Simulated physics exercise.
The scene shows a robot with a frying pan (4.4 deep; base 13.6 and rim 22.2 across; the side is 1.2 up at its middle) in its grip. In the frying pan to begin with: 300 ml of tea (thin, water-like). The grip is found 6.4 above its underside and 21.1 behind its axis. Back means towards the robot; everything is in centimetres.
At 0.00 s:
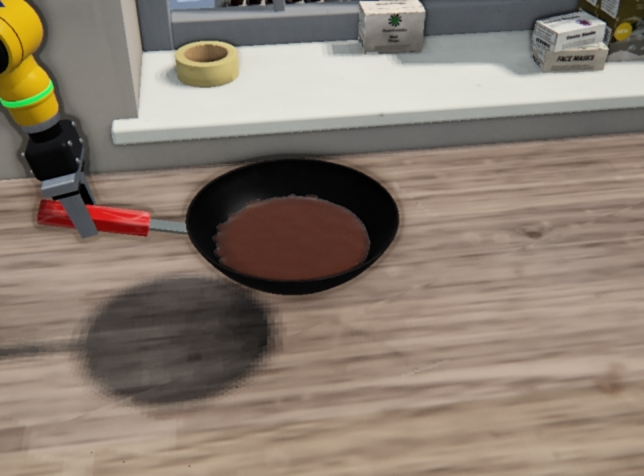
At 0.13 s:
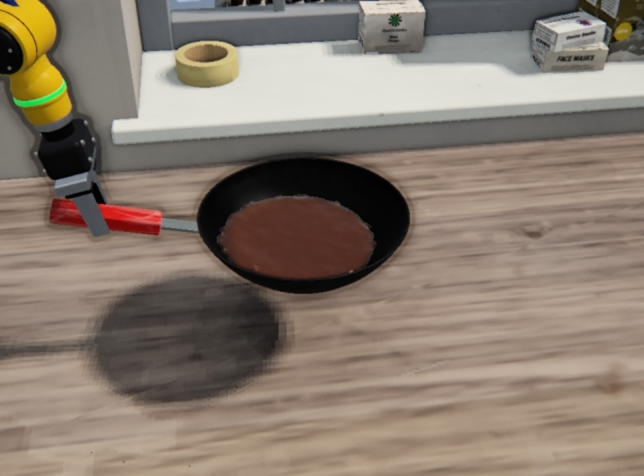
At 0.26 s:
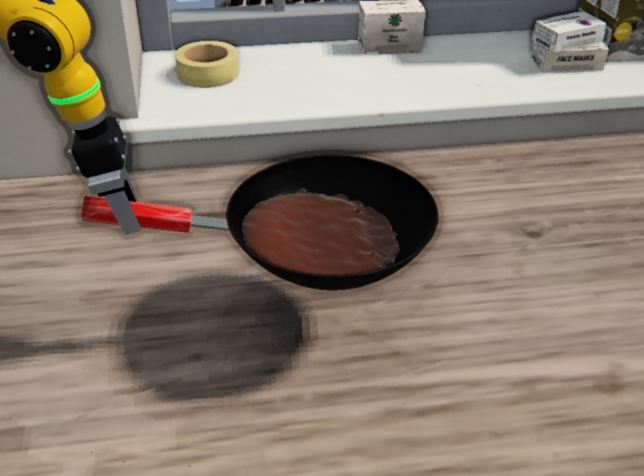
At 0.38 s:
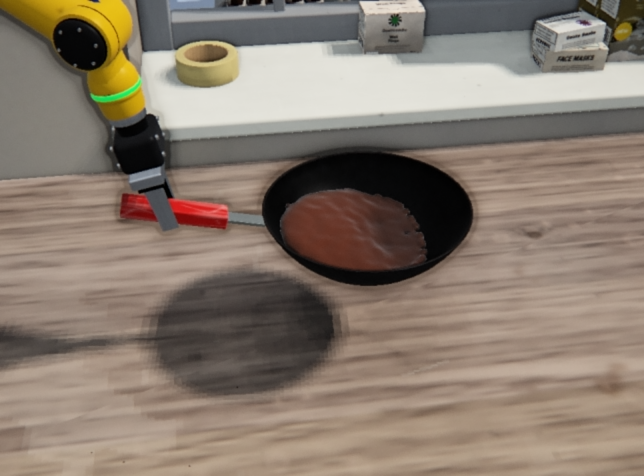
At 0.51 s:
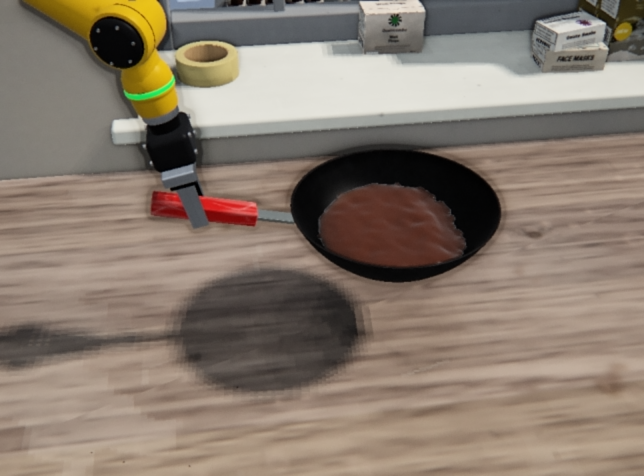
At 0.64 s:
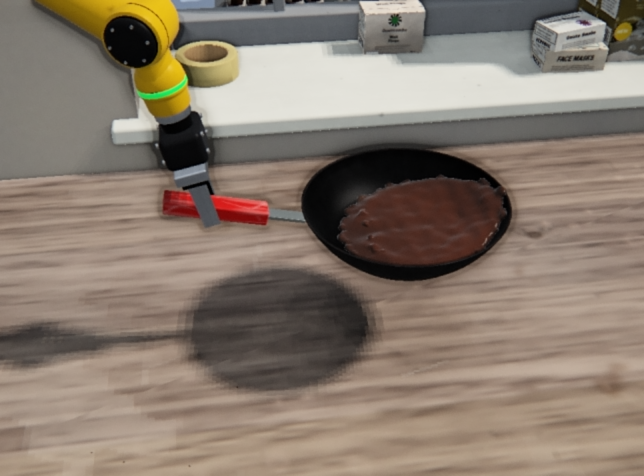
A yellow robot arm slides a black frying pan rightward as the brown liquid inside shifts.
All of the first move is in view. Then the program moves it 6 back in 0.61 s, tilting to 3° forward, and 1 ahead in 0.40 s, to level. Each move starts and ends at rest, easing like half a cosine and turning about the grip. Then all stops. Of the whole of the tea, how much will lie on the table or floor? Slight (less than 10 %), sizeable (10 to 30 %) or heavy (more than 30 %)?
Slight.
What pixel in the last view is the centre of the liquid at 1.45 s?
Roughly (350, 239).
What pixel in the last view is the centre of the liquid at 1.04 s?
I'd point to around (358, 239).
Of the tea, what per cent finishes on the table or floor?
I'd say somewhere near 1 in a hundred.
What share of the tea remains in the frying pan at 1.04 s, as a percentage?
It is close to 100 % of the start.
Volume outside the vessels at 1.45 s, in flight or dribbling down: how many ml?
Estimate: Some 0 ml.
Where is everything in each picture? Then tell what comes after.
In the first frame, frying pan middle at (293, 232), level; upper third of the tea around (297, 238), from x 215 to 370, top at y 195; 300 ml in the frying pan.
In the second frame, frying pan middle at (304, 231), level; upper third of the tea around (274, 239), from x 220 to 375, top at y 195.
In the third frame, frying pan middle at (332, 228), level; upper third of the tea around (277, 234), from x 245 to 395, top at y 190.
In the fourth frame, frying pan middle at (366, 224), level; upper third of the tea around (320, 229), from x 280 to 425, top at y 190.
In the fifth frame, frying pan middle at (394, 221), level; upper third of the tea around (384, 227), from x 320 to 465, top at y 185.
In the sixth frame, frying pan middle at (404, 220), level; upper third of the tea around (470, 208), from x 340 to 505, top at y 175; 300 ml in the frying pan.
After 1.04 s, tilted 2° forward, liquid up to 15 above the table; 295 ml in the frying pan, 5 ml on the table or floor.
After 1.45 s, tilted 2° forward, liquid up to 15 above the table; 295 ml in the frying pan, 5 ml on the table or floor.
After 1.85 s, level, liquid up to 15 above the table; 295 ml in the frying pan, 5 ml on the table or floor.
After 2.65 s, level, liquid up to 15 above the table; 295 ml in the frying pan, 5 ml on the table or floor.
At rest, 295 ml in the frying pan, 5 ml on the table or floor. That is 1 % on the table or floor.
